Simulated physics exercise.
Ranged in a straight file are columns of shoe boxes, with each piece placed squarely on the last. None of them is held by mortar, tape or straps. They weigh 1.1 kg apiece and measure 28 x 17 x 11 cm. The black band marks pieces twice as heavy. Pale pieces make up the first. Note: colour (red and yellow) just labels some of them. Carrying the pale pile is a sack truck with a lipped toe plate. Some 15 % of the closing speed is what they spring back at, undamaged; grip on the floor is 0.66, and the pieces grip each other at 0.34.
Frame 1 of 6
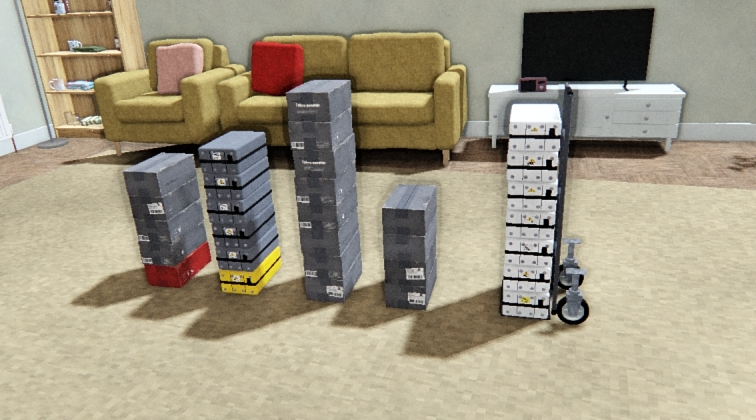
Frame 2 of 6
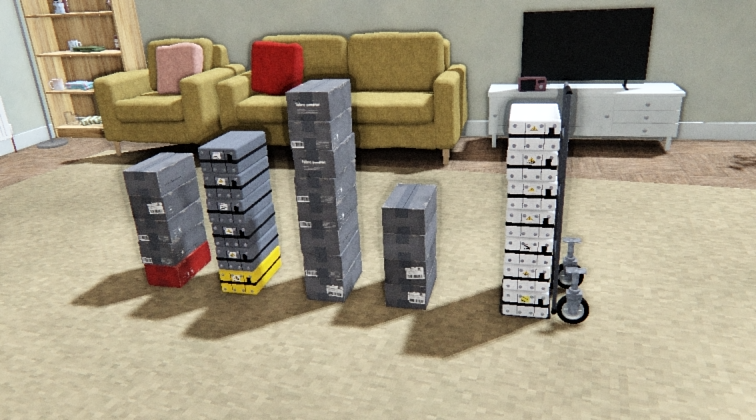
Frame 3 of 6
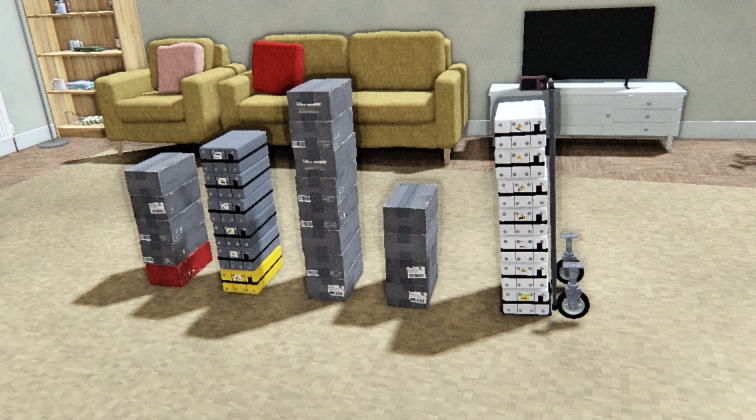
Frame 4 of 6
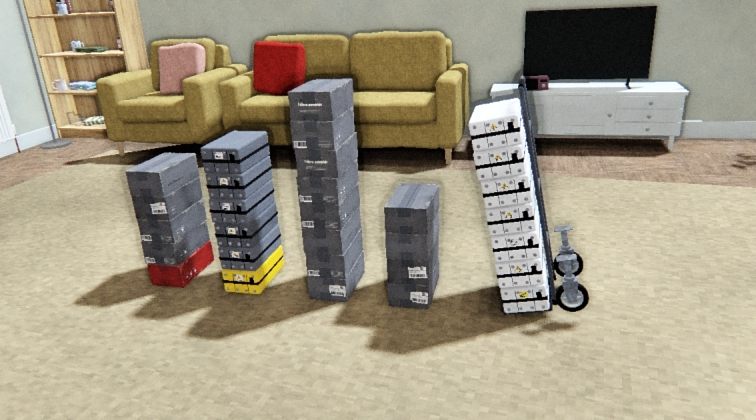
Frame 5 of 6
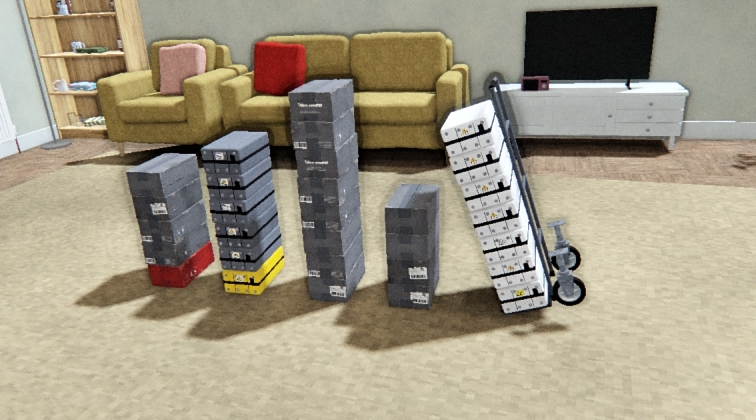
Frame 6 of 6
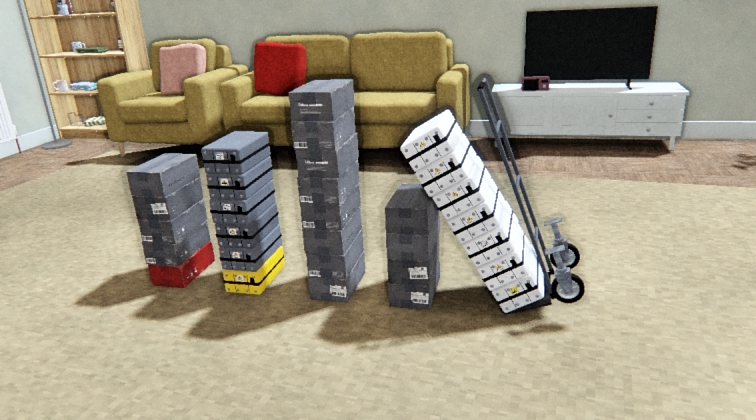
Hand truck stacked with white boxes tilting forward to the left, its pile leaning off the frame toward four still grey stacks.
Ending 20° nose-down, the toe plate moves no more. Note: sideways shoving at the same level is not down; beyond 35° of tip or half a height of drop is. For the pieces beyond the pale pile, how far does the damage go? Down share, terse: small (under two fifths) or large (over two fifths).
Large.
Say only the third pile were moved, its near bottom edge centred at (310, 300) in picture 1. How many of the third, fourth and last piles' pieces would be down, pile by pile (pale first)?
Then, pile by pile: Third 7, fourth 6, last 5.
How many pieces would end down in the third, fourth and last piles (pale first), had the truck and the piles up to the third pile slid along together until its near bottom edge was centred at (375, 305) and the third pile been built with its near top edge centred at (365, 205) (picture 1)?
Result: Third pile 3, fourth pile 0, last pile 0.
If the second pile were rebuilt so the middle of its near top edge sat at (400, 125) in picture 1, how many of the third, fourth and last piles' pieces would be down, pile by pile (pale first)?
Counts down - third: 8; fourth: 5; last: 5.
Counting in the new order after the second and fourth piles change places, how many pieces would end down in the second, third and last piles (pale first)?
After the swap, the second pile would have 5 down, the third 7 and the last 5.
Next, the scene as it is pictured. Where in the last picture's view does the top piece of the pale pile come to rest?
Close to (291, 221).
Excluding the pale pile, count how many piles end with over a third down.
Count: 4.
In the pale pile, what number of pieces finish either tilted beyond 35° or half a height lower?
The answer is 6 of the pale ones.
Then, 0.77 s past the last view, 6 of the pale pile down; 1 of the 23 other boxes down.
Then, 1.67 s past the last view, 6 of the pale pile down; 17 of the 23 other boxes down; yellow box 28° from how it stood; red box 23° from how it stood.
In the end, 6 of the pale pile down; 21 of the 23 other boxes down; red box 40° from how it stood; yellow box 25° from how it stood. That is 91 per cent. From the last view, middles, red box near (170, 254), yellow box near (248, 262).
